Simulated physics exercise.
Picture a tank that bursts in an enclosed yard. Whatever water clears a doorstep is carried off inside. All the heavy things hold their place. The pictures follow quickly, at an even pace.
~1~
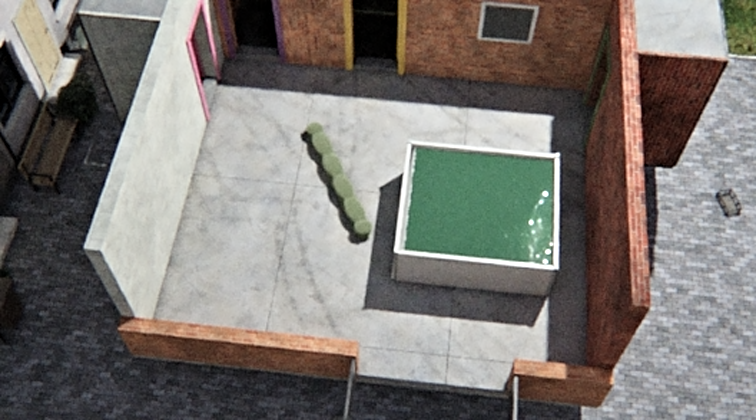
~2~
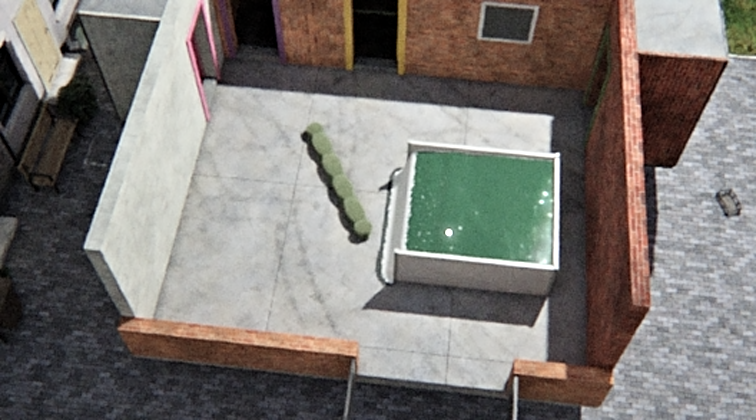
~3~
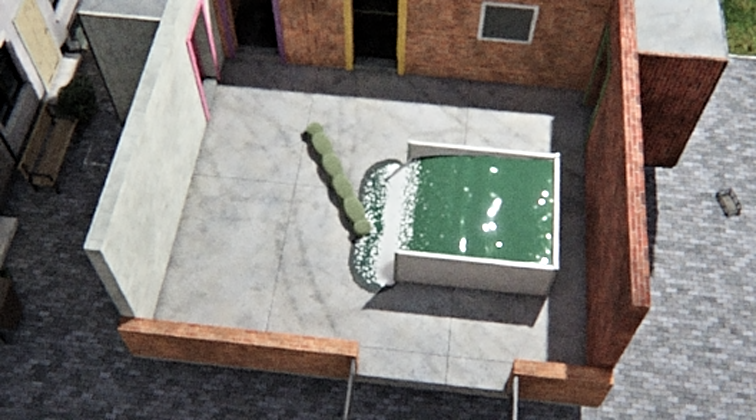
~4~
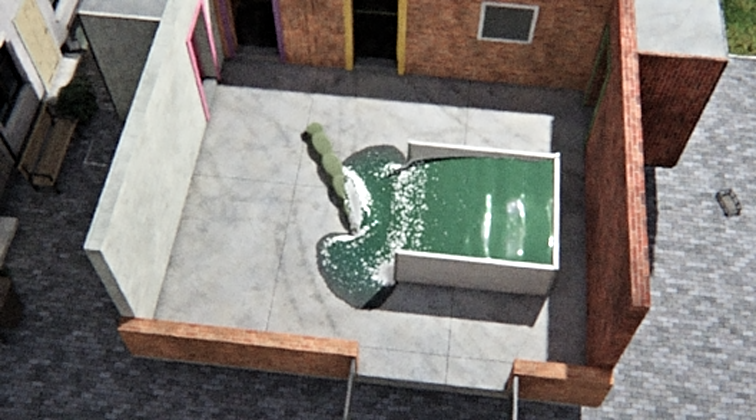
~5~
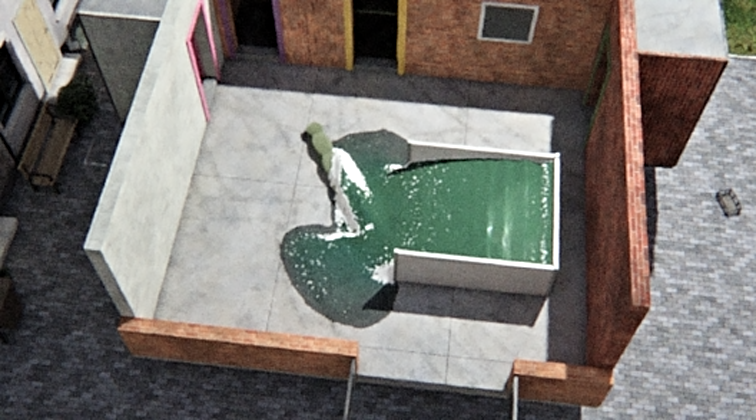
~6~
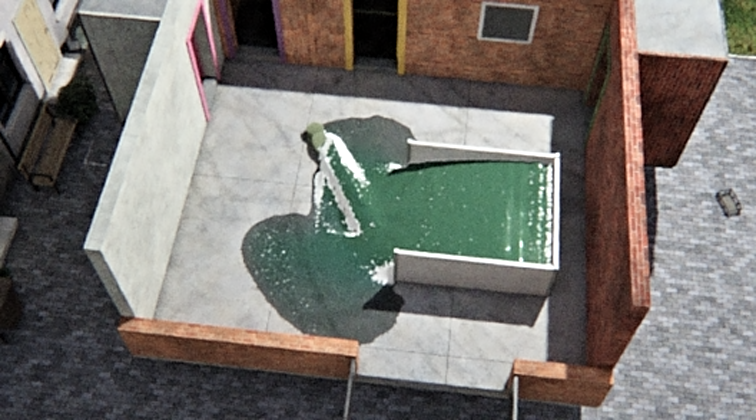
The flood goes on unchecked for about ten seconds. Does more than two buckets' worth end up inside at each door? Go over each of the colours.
The yellow door yes, more than two; the purple door yes, more than two; the pink door yes, more than two; the green door yes, more than two.
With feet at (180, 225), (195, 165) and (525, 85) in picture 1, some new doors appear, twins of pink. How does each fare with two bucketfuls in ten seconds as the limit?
Taking them as listed, the first overshoots, the second overshoots and the third undershoots.
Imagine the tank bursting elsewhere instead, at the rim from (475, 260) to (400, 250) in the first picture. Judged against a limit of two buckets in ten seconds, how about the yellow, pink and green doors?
Against the threshold, yellow misses it, pink misses it, green misses it.
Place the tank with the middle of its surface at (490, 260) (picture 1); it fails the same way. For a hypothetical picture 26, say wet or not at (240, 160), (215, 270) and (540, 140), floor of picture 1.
Hit, hit, spared.
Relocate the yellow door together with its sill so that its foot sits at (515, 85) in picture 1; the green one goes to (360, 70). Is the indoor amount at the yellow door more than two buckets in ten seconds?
I'd say the yellow one doesn't reach it.
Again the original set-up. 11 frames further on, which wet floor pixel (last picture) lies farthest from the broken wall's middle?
Approximate pixel: (224, 63).
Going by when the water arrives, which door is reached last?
Result: The green one.
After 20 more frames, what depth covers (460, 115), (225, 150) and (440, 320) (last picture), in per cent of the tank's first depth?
Around 2, 14 and 0 %.
A moment on, water covers 50 % of the floor; the yellow door not reached, the purple door not reached, the pink door not reached, the green door not reached.
Next, water covers 60 % of the floor; the yellow door over two buckets in, the purple door wet at the sill, nothing in, the pink door wet at the sill, nothing in, the green door not reached.
Then, water covers 65 % of the floor; the yellow door far over two buckets in, the purple door over two buckets in, the pink door over two buckets in, the green door not reached.
Later, water covers 90 % of the floor; the yellow door far over two buckets in, the purple door over two buckets in, the pink door far over two buckets in, the green door wet at the sill, nothing in.
In the end, water covers 95 % of the floor; the yellow door far over two buckets in, the purple door over two buckets in, the pink door far over two buckets in, the green door over two buckets in.
